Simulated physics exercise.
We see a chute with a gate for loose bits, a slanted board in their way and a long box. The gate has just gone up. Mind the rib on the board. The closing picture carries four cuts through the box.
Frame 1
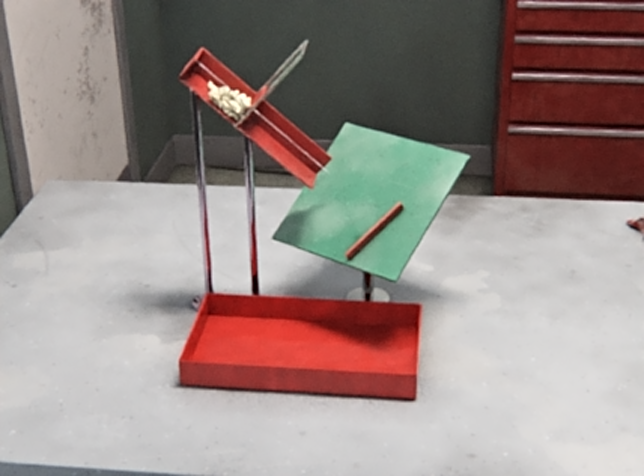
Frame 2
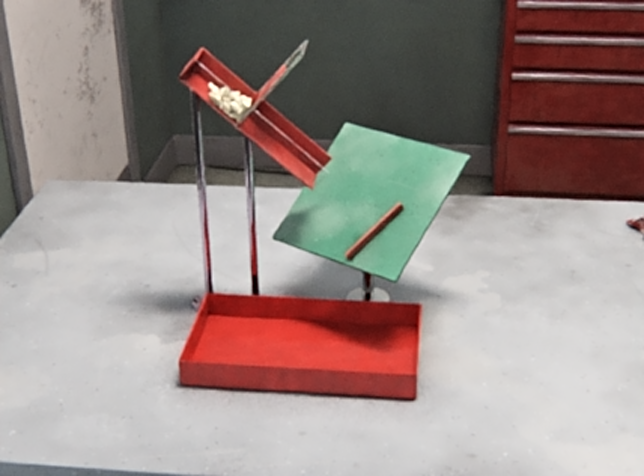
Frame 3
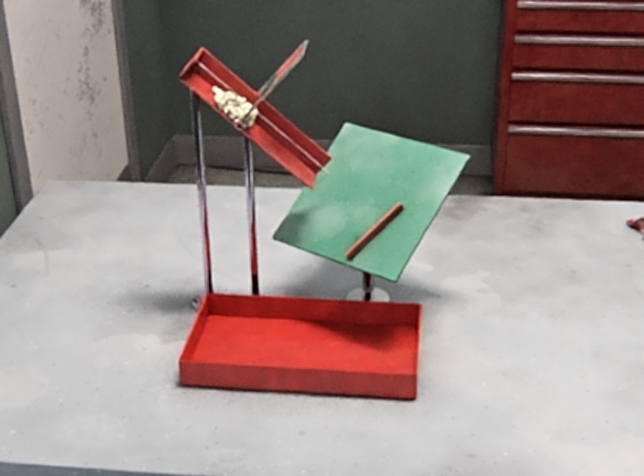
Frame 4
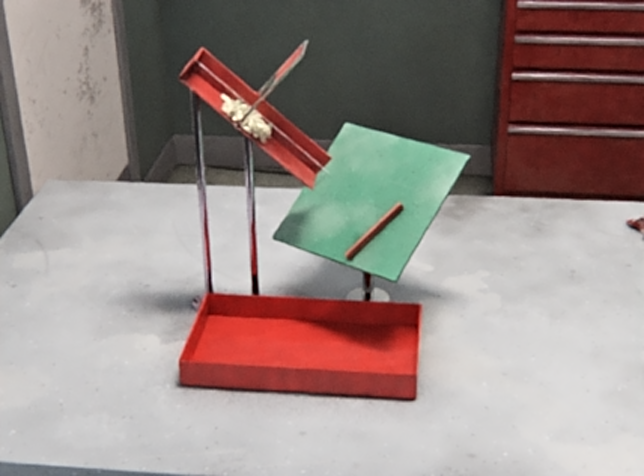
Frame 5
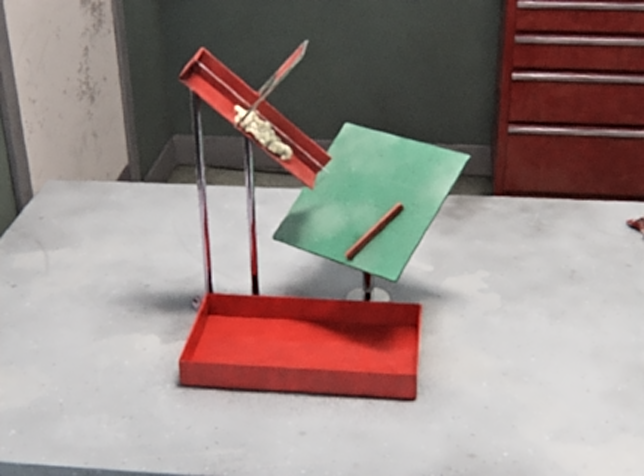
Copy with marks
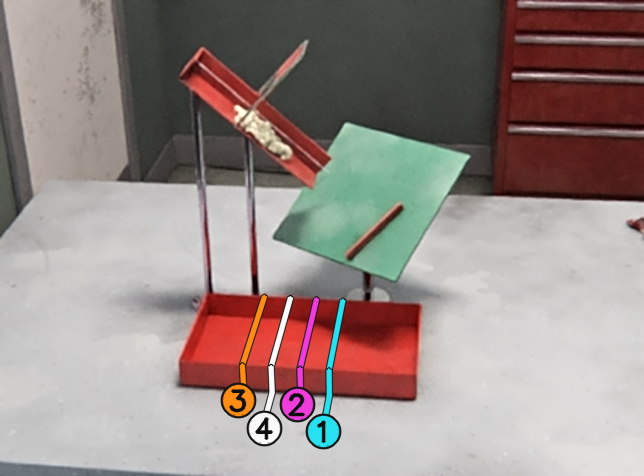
White beans slid down a sloping red chute, passing under a raised gate and bunching together as they moved right toward a tilted green board with a red rib, above an empty red box.
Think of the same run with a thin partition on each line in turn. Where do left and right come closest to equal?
2.
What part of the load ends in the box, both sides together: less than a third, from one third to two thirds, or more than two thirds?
It is more than two thirds.
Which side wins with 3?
Right.
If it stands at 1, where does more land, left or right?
More lands on the left.
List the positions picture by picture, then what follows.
In the first picture, load behind the gate near (234, 102), white beans; lip of the chute near (314, 182), sloping fairly steeply.
In the second picture, middle of the board near (369, 197), tilted fairly steeply; middle of its low edge near (331, 259); of its high edge near (406, 138).
In the third picture, front corners of the box near (179, 360) and (416, 374), empty; front of the load near (251, 124).
In the fourth picture, middle of the load near (248, 122); its front near (267, 135), close to a third of the way to the lip; rib from (401, 202) to (345, 255).
In the fifth picture, middle of the load near (264, 136); its front near (288, 155), close to two thirds of the way to the lip.
On the marked copy, line 1 crosses the front rim at (329, 369); line 2 crosses the front rim at (300, 367); line 3 crosses the front rim at (242, 364); line 4 crosses the front rim at (271, 366).
If 1 is chosen, of what is caught, all but a few on the left of the divider, only a few on the right.
If 2 is chosen, of what is caught, close to half on the left of the divider, close to half on the right.
If 3 is chosen, of what is caught, only a few on the left of the divider, all but a few on the right.
If 4 is chosen, of what is caught, a small share on the left of the divider, all but a few on the right.
